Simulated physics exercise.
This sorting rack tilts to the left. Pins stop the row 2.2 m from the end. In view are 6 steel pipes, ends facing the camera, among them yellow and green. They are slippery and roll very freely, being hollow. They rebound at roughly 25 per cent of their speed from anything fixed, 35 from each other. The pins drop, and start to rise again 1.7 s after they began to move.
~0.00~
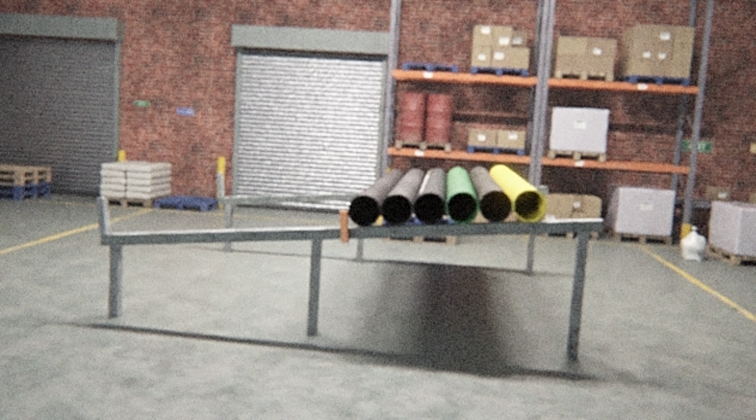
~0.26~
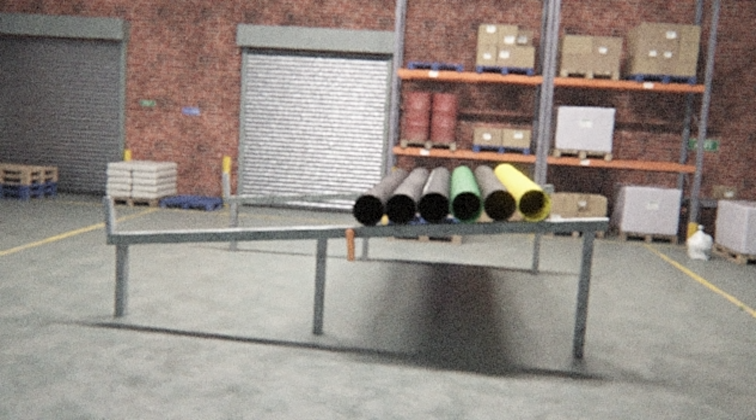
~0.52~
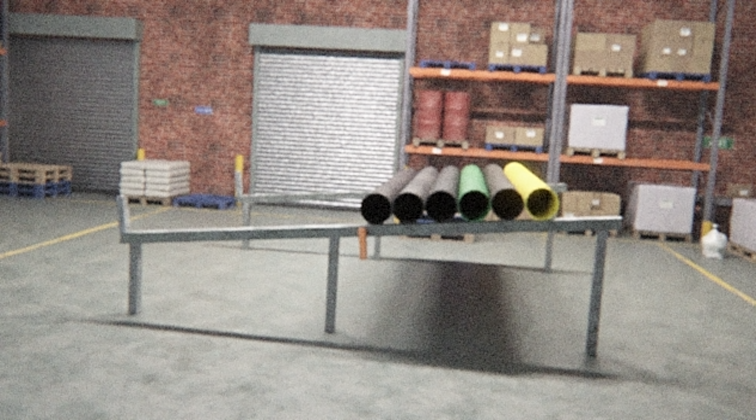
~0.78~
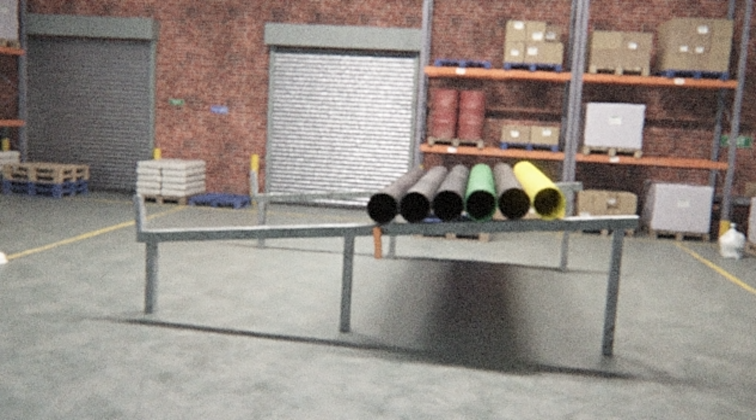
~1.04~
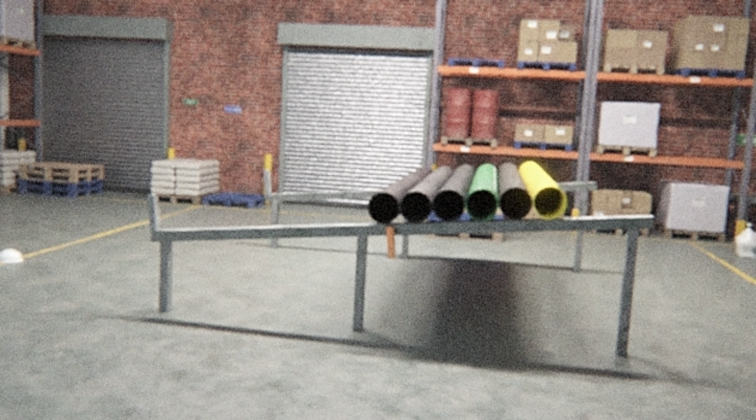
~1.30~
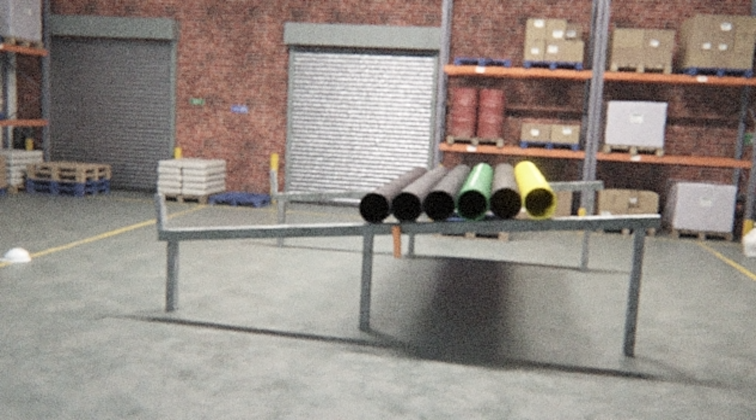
Six pipes lie side by side on a grey metal rack that slopes down to the left, their open ends facing the camera in a brick-walled warehouse. Four are dark, with a green one fourth from the left and a yellow one at the right, before roller shutters and shelves of boxes and red drums. An orange pin drops, the view drifts left, and the pipes roll slightly leftward along the rack.
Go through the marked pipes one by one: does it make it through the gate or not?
The yellow pipe stays behind the pins, the green stays behind the pins.
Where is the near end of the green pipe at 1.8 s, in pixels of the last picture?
Around (431, 206).
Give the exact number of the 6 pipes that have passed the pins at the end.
The count is 3.
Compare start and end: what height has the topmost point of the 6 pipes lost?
About 10 cm.
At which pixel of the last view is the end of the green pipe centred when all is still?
At about (416, 207).
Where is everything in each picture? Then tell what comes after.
The first frame shows yellow (530, 206), green (463, 208); pins up; the rack falls 6°.
The second frame shows yellow (534, 205), green (467, 207); pins down.
The third frame shows yellow (542, 204), green (474, 206); pins down; the first has rolled 5 cm.
The fourth frame shows yellow (549, 203), green (481, 205); pins down; the first has rolled 10 cm.
The fifth frame shows yellow (550, 203), green (482, 205); pins down; the first has rolled 25 cm.
The sixth frame shows yellow (540, 203), green (472, 205); pins down; the first has rolled 35 cm.
By 1.8 s, yellow is on the rails, 85 cm above the pins, rolling left; green is on the rails, 30 cm above the pins, rolling left; 2 through so far.
By 2.3 s, yellow is on the rails, 75 cm above the pins; green is on the rails, 15 cm above the pins; 3 through so far.
By 2.9 s, yellow is on the rails, 75 cm above the pins; green as before; 3 through so far.
Finally (3.6 s), yellow is on the rails, 75 cm above the pins; green is on the rails, 15 cm above the pins; 3 through so far.
